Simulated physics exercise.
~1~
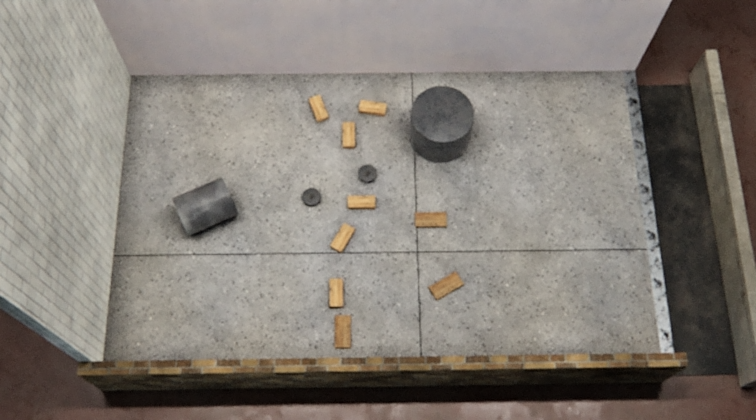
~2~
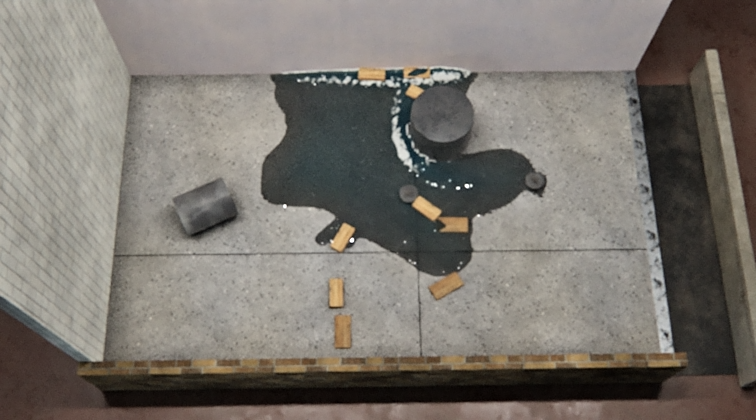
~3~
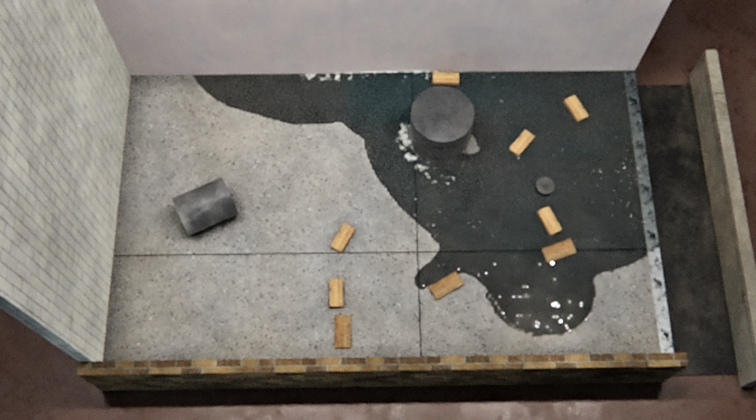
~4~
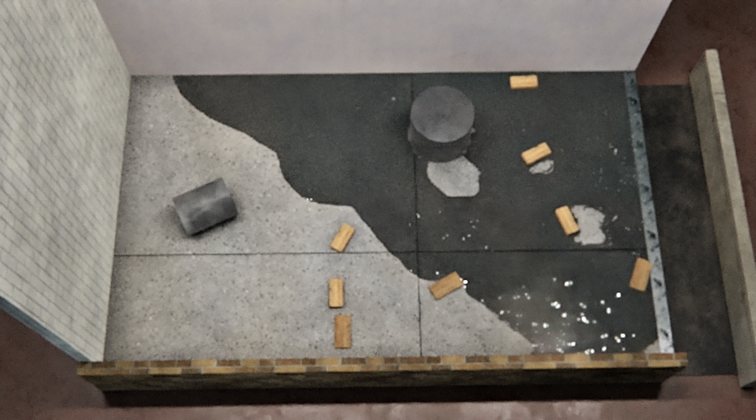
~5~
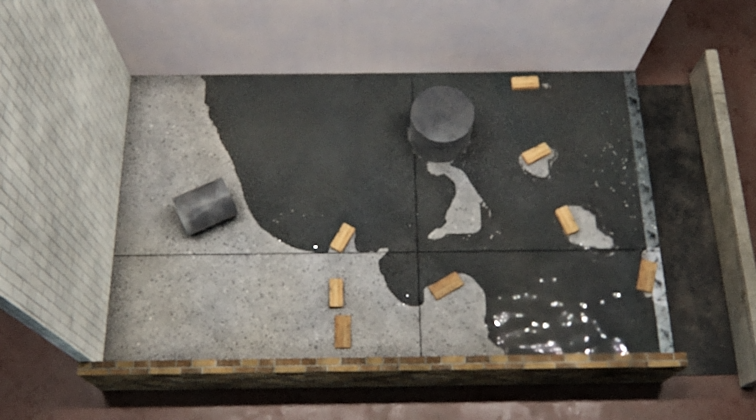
A grey concrete workshop floor, seen from above at an angle, lies between pale walls and a low brick edge, with a dark upright drum near the back and another lying at left. Small orange-brown boards and two dark round lids are scattered across the middle. Dark water spreads from the back wall, curling around the upright drum and pushing several boards and both lids away. It runs rightward and frontward, carrying more pieces along, and the lids vanish from sight. Finally, water covers much of the floor around pale dry patches, with some boards stranded at right and others unmoved.
